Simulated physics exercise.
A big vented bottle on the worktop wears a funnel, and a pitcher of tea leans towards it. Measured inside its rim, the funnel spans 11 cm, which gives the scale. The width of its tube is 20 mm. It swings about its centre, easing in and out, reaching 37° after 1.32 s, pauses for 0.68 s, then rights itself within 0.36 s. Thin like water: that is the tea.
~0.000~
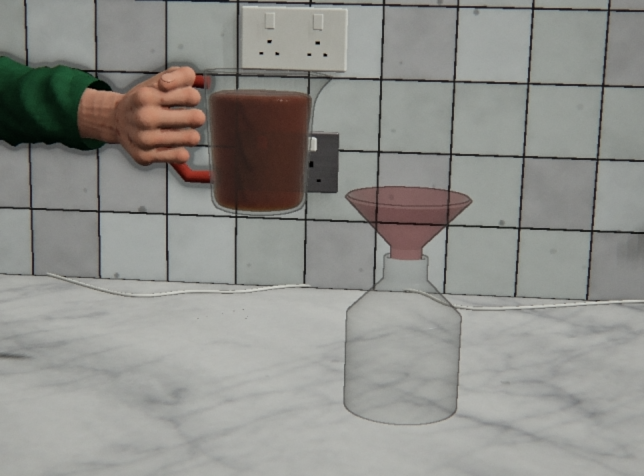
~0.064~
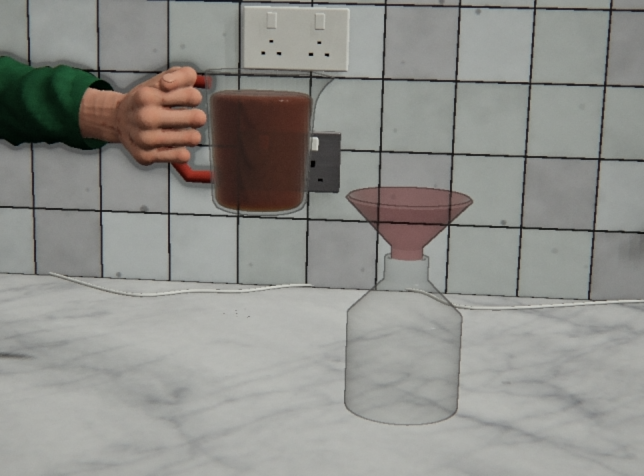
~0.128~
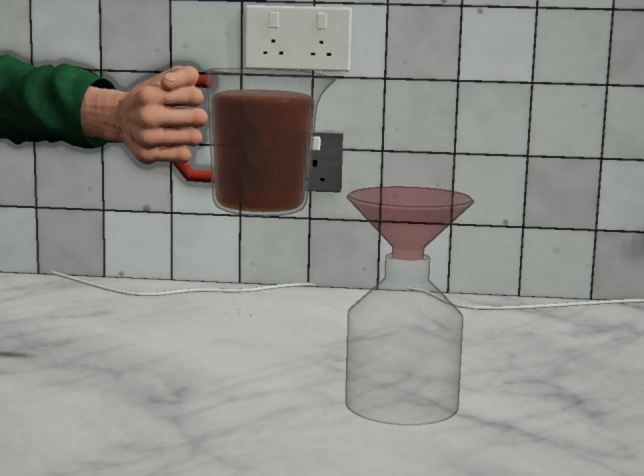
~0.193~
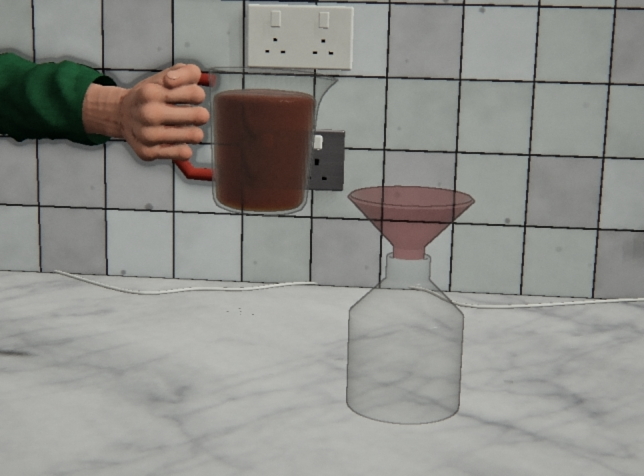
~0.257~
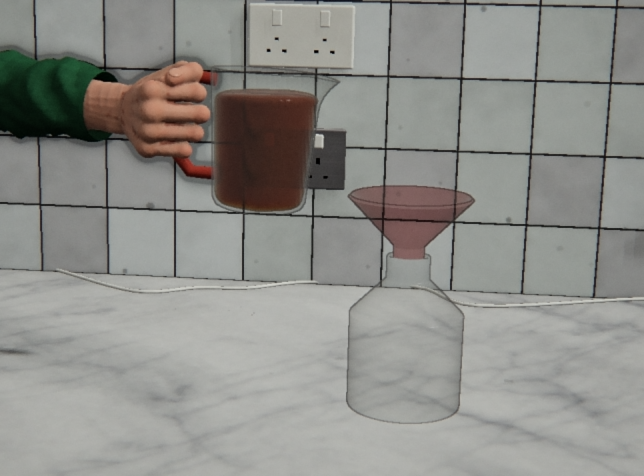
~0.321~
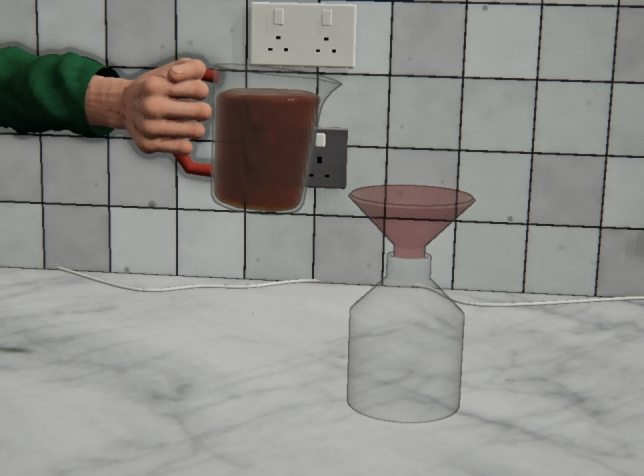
A pale marble worktop stands before a grey tiled wall with a white double socket and a darker one, seen from the front and slightly above. At left, a green-sleeved hand grips the red handle of a clear pitcher of brown liquid, above and left of a clear bottle wearing a translucent red funnel. The pitcher leans very slightly rightward, while the view drifts barely.
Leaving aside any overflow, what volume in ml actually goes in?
I would say about 130 ml ends up inside.
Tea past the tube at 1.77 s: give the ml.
Some 90 ml.
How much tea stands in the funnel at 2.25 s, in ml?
Funnel contents: Around 10 ml.
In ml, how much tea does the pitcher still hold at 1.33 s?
Roughly 640 ml.
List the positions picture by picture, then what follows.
In the first picture, tilt 0°; pouring edge (333, 76); surface from (222, 94) to (301, 95); the funnel's rim runs from (351, 200) to (466, 205).
In the second picture, tilt 0°; pouring edge (335, 77); surface from (221, 94) to (302, 96).
In the third picture, tilt 1°; pouring edge (336, 77); surface from (224, 93) to (305, 97).
In the fourth picture, tilt 2°; pouring edge (338, 78); surface from (227, 94) to (307, 96).
In the fifth picture, tilt 3°; pouring edge (340, 80); surface from (228, 92) to (308, 97).
In the sixth picture, tilt 5°; pouring edge (342, 82); surface from (230, 92) to (310, 95).
Then, 0.90 s in, the tilt is 29° and 0 ml has passed the tube, 0 ml is in the funnel, 705 ml in the pitcher and 0 ml has missed.
Then, 1.33 s in, the tilt is 37° and 35 ml has passed the tube, 15 ml is in the funnel, 640 ml in the pitcher and 0 ml has missed.
Then, 1.77 s in, the tilt is 37° and 95 ml has passed the tube, 10 ml is in the funnel, 600 ml in the pitcher and 0 ml has missed.
Then, 2.25 s in, the tilt is 8° and 125 ml has passed the tube, 10 ml is in the funnel, 580 ml in the pitcher and 0 ml has missed.
Finally, 135 ml has passed the tube, 0 ml is in the funnel, 580 ml in the pitcher and 0 ml has missed.
